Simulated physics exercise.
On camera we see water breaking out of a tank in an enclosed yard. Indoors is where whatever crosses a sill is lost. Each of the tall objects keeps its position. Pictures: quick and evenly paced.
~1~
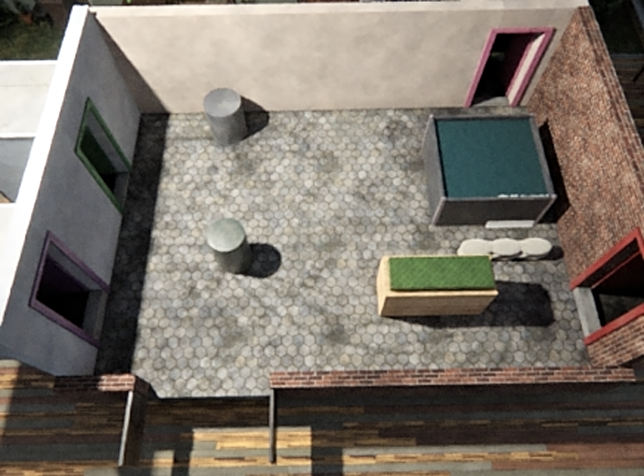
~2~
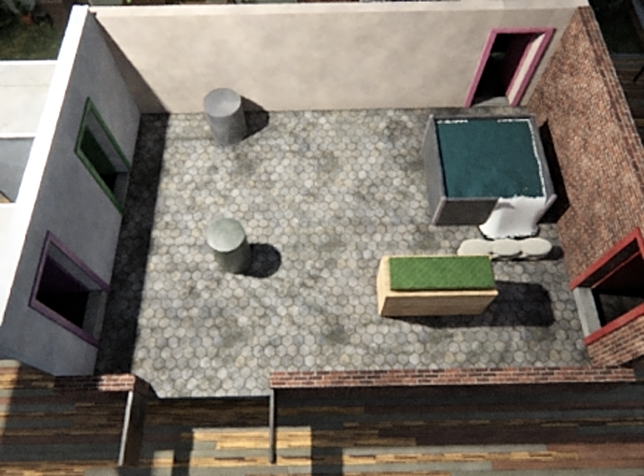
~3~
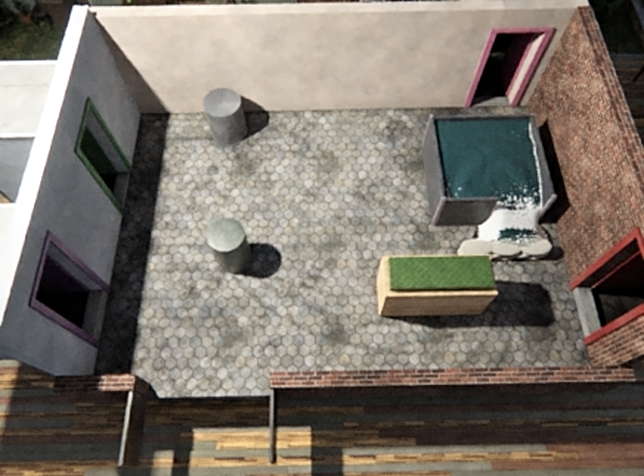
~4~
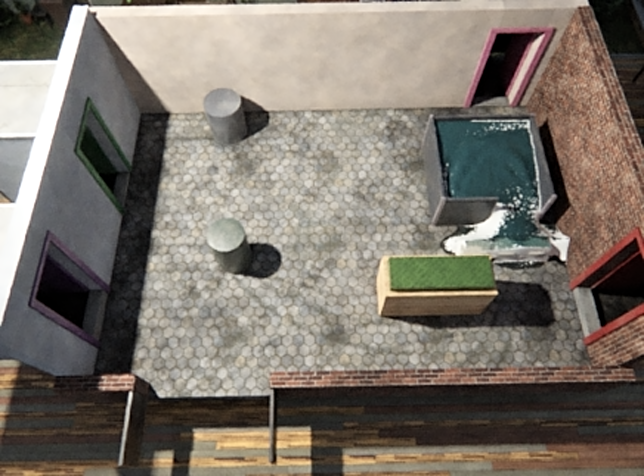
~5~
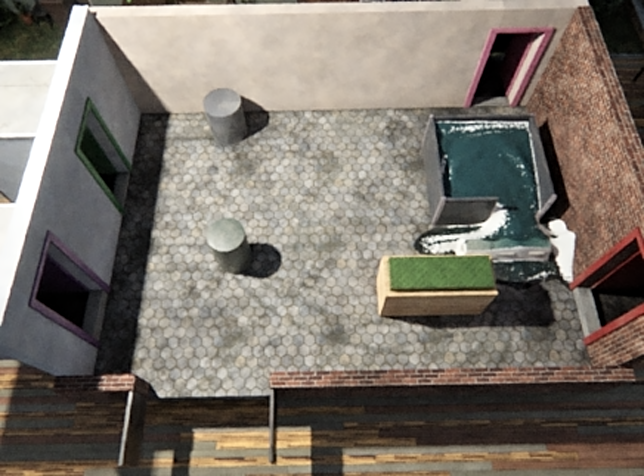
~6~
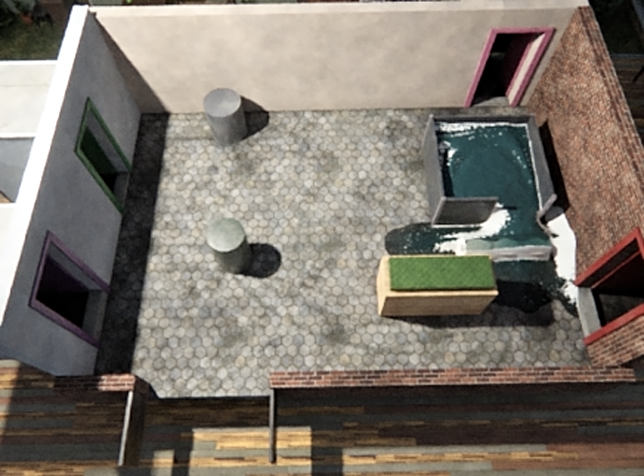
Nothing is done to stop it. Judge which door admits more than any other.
The pink door admits the most.
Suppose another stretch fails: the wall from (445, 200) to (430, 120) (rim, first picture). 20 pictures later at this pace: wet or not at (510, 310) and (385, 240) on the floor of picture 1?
Untouched, soaked.
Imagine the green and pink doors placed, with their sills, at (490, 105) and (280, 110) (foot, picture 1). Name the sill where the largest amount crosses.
The door marked green.
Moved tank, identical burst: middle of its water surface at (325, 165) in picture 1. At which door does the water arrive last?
Answer: The green door.
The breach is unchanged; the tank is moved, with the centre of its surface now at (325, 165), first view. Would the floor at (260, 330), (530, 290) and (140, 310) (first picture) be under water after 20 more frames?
Log, spots in order: Taken by the flood / taken by the flood / taken by the flood.
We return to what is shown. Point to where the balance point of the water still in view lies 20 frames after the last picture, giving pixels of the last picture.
My guess is about (451, 234).
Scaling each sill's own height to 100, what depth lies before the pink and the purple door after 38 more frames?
Readings, in sequence: 270 percent and 70 percent.
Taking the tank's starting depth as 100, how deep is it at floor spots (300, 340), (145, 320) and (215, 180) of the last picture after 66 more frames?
Approx. values, in order: 4 %, 10 %, 8 %.
A moment on, water covers 25 % of the floor; red door wet at the sill, nothing in, purple door not reached, green door not reached, pink door not reached.
Next, water covers 35 % of the floor; red door wet at the sill, nothing in, purple door not reached, green door not reached, pink door a trickle in.
Then, water covers 60 % of the floor; red door wet at the sill, nothing in, purple door not reached, green door not reached, pink door some in.
Later, water covers 90 % of the floor; red door wet at the sill, nothing in, purple door wet at the sill, nothing in, green door a trickle in, pink door a lot in.
In the end, water covers 95 % of the floor; red door wet at the sill, nothing in, purple door wet at the sill, nothing in, green door a trickle in, pink door a lot in; the pink door has let in the most.
